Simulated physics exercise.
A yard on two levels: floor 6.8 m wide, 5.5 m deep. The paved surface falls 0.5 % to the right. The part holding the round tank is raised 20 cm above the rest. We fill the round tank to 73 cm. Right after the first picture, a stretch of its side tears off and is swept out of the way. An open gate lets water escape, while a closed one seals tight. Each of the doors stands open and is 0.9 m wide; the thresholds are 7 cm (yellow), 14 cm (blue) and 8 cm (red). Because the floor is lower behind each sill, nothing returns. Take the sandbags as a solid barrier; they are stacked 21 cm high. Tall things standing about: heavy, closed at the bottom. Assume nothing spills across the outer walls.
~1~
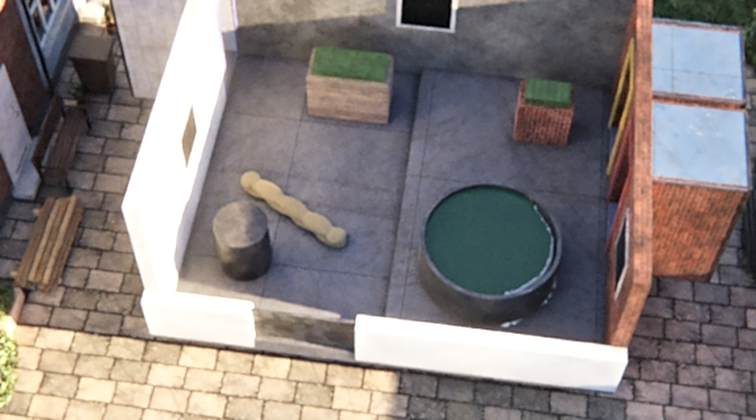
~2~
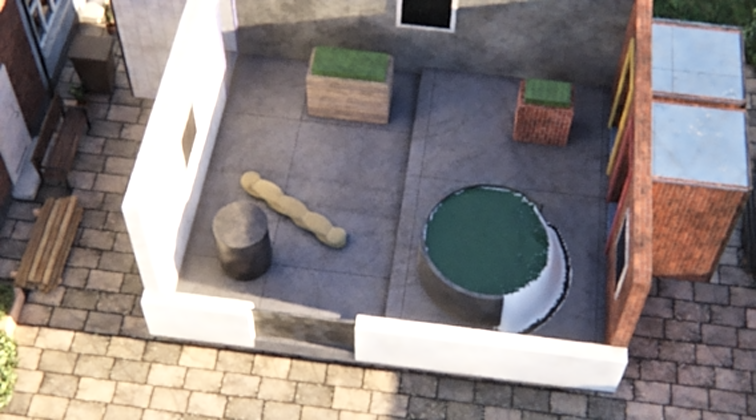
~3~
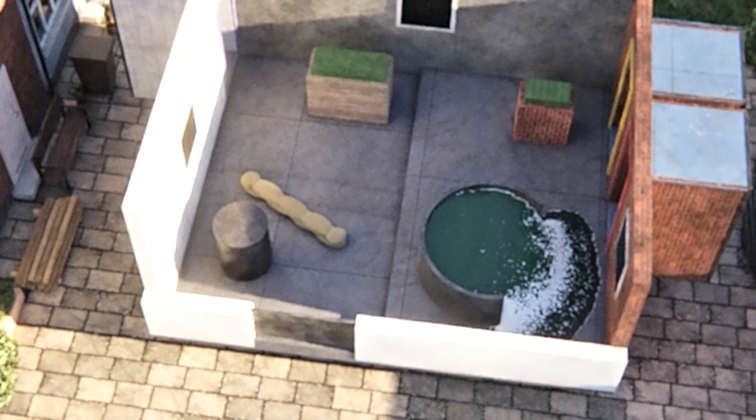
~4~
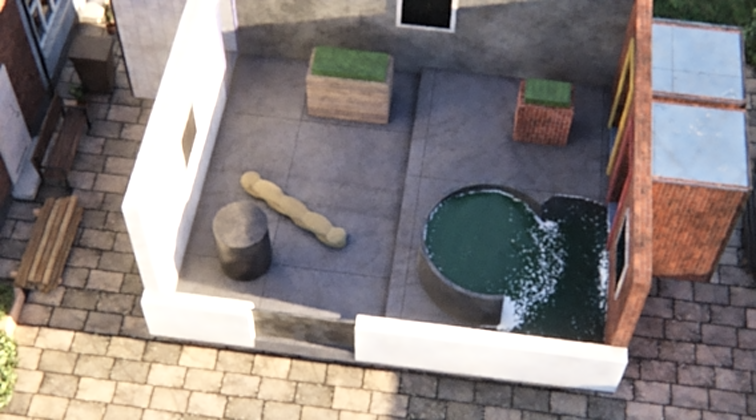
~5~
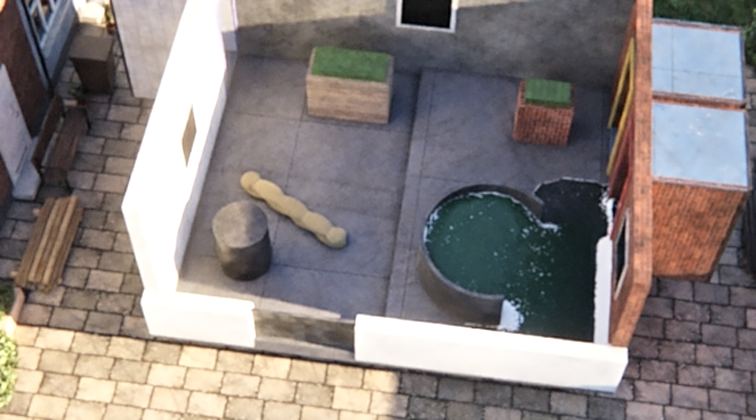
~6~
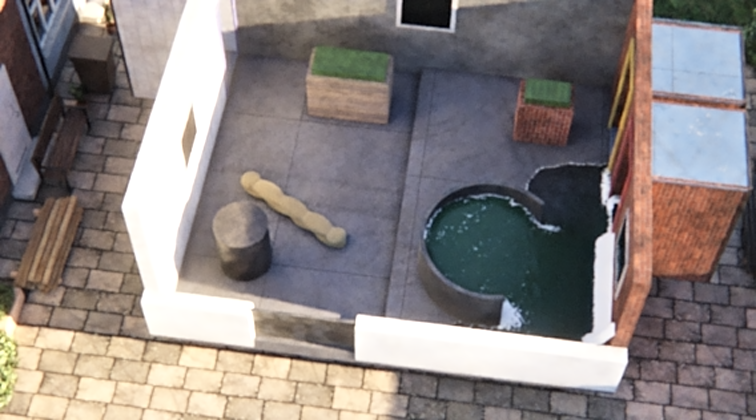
A round tank's right side breaks away and green water pours across the walled yard's floor.
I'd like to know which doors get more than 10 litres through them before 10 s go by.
Here it is: The yellow door gets more, the blue door does not, the red door gets more.
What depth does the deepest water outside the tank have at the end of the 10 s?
Roughly 12 cm.
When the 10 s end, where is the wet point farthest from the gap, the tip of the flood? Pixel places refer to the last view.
Somewhere near pixel (238, 59).
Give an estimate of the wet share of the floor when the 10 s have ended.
Some 95 per cent of it.
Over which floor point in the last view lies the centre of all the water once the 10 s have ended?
Around (398, 201) in the last picture.
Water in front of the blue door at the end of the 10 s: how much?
I'd put it near 9.5 cm.
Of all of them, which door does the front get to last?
It is the blue one.
A moment later water covers 20 % of the floor and is deepest (57 cm) near (599, 353); yellow door 7 cm at the sill, 0 L in, blue door not reached, red door 26 cm at the sill, 104 L in.
Soon after water covers 25 % of the floor and is deepest (36 cm) near (575, 360); yellow door 8 cm at the sill, 0 L in, blue door not reached, red door 21 cm at the sill, 181 L in.
Next water covers 55 % of the floor and is deepest (28 cm) near (174, 295); yellow door 8 cm at the sill, 3 L in, blue door not reached, red door 16 cm at the sill, 235 L in.
Later on water covers 90 % of the floor and is deepest (21 cm) near (600, 332); yellow door 11 cm at the sill, 25 L in, blue door 9 cm at the sill, 0 L in, red door 13 cm at the sill, 278 L in.
At the end water covers 95 % of the floor and is deepest (12 cm) near (356, 72); yellow door 8 cm at the sill, 53 L in, blue door 10 cm at the sill, 0 L in, red door 6 cm at the sill, 293 L in.
